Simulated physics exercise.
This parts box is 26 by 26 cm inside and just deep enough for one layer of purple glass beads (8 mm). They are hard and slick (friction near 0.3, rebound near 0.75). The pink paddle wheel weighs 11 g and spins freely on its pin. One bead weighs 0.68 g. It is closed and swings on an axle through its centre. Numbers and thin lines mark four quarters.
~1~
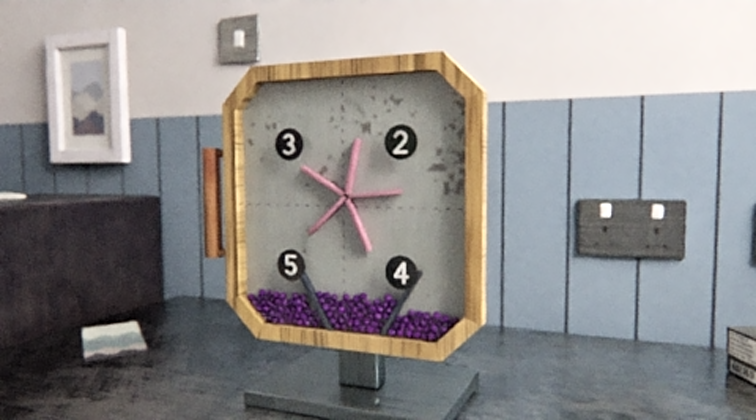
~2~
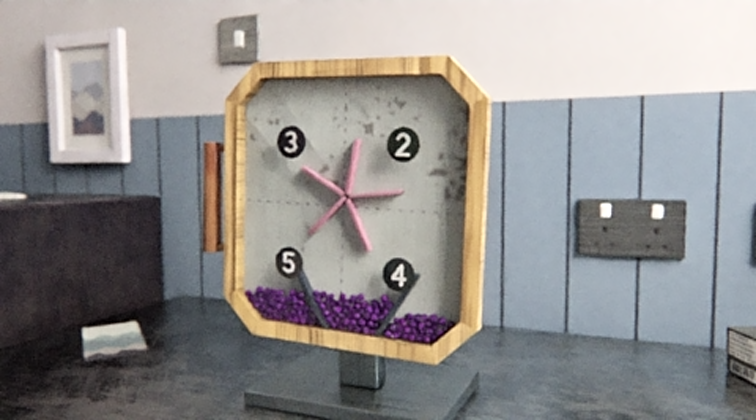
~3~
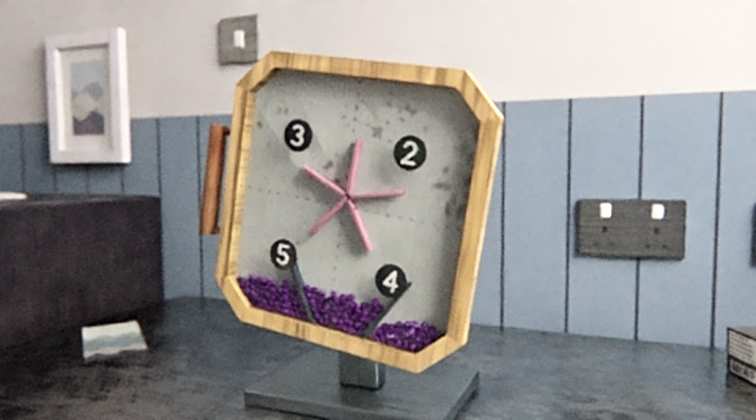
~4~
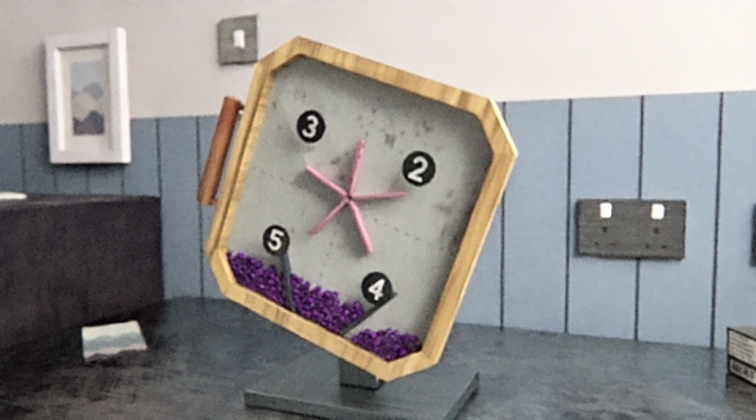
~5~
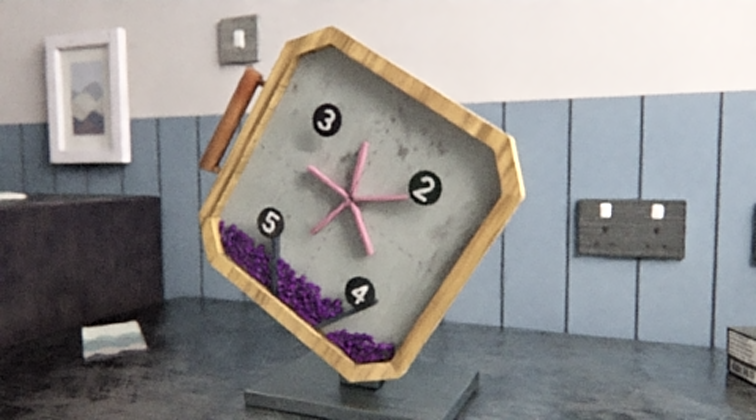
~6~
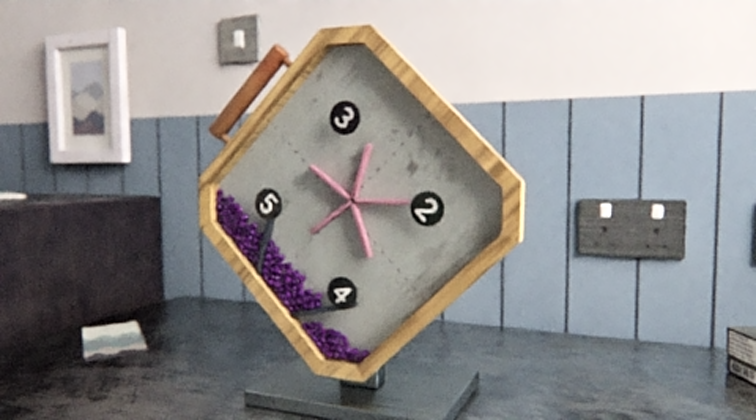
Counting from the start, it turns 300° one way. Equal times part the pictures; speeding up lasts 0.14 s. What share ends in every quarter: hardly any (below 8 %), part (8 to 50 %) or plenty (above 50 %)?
No. 2: Hardly any, no. 3: Part, no. 4: Hardly any, no. 5: Plenty.
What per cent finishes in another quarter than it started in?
Roughly 60 per cent.
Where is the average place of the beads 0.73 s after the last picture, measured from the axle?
About 4 cm left and 10 cm below.
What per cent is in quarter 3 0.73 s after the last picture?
About 80 per cent.
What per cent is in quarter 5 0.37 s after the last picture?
About 35 per cent.
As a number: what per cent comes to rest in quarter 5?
Some 85 per cent.
Then, 0.37 s after the last picture, it stands 143° clockwise; the beads' middle is 5 cm left of and level with the centre; no. 2, 30 %, no. 4, 30 %, no. 5, 35 %.
Then, 0.73 s after the last picture, it has come round 238° clockwise; the beads' middle is 4 cm left of and 10 cm below the centre; no. 2, 15 %, no. 3, 80 %, no. 5, 5 %.
Then, 1.04 s after the last picture, it has come round 300° clockwise; the beads' middle is 8 cm left of and 7 cm below the centre; no. 3, 70 %, no. 5, 30 %.
All still 4.2 s after it, it has come round 300° clockwise; no. 2, 0 %, no. 3, 15 %, no. 4, 0 %, no. 5, 85 %.
